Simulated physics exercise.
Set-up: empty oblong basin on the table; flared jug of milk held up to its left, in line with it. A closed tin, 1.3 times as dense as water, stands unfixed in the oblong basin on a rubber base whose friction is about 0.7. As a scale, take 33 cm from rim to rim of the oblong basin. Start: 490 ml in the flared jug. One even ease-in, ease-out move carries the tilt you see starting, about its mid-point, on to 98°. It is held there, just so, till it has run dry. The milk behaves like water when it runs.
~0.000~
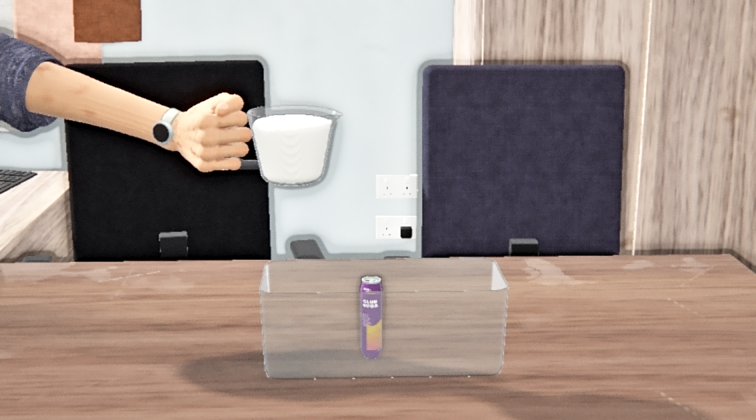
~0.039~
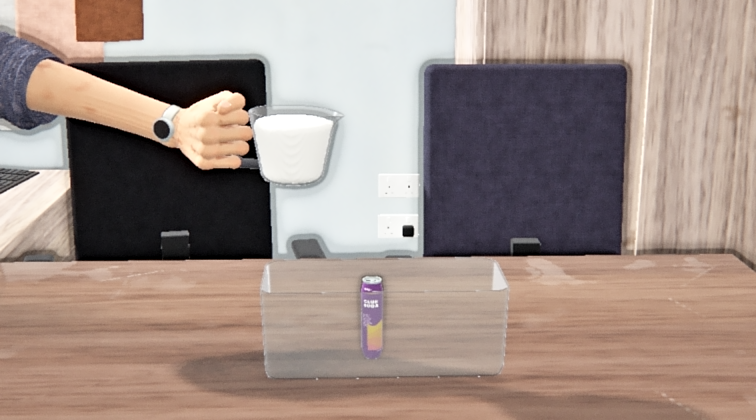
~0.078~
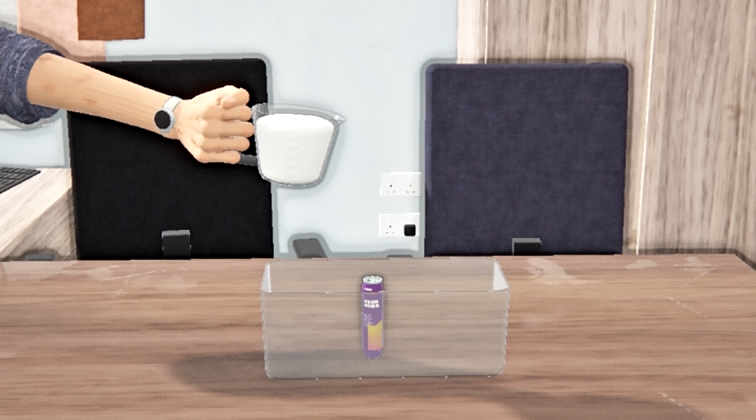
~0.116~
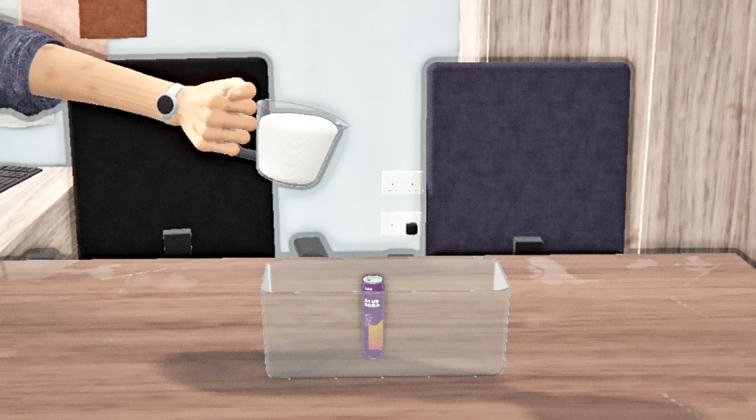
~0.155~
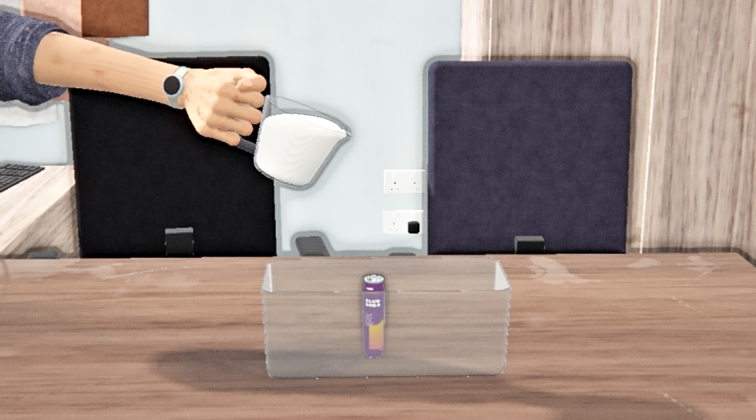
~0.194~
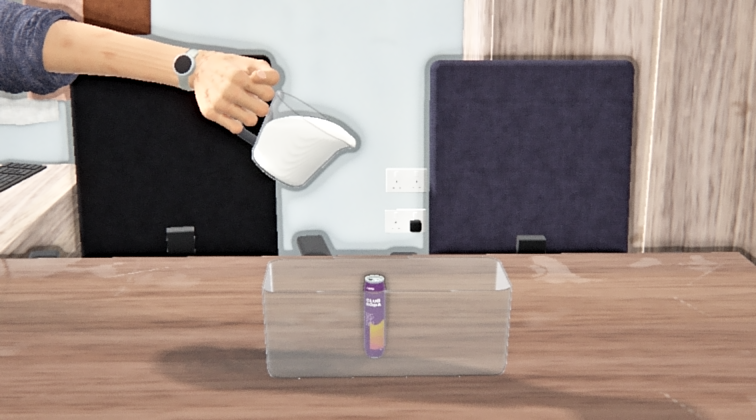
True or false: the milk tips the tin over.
False.
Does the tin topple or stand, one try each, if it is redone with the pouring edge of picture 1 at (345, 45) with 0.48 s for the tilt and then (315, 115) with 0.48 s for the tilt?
Run one: It does not tip. Run two: It tumbles.
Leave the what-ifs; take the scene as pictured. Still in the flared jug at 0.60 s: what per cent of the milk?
Around 6 in a hundred.
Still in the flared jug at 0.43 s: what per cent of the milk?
About 36 per cent.
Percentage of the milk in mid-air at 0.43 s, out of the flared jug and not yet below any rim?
Roughly 46 %.
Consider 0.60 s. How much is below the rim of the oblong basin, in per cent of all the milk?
Some 78 percent.
After 0.43 s the tilt is 95° and 36 per cent is still to pour; the tin stands where it began.
After 0.60 s the tilt is 98° and 6 per cent is still to pour; the tin stands where it began.
After 0.78 s the tilt is 98° and 1 per cent is still to pour; the tin stands where it began.
After 0.98 s the tilt is 98° and 0 per cent is still to pour; the tin stands where it began.
In the end the tin stands where it began.
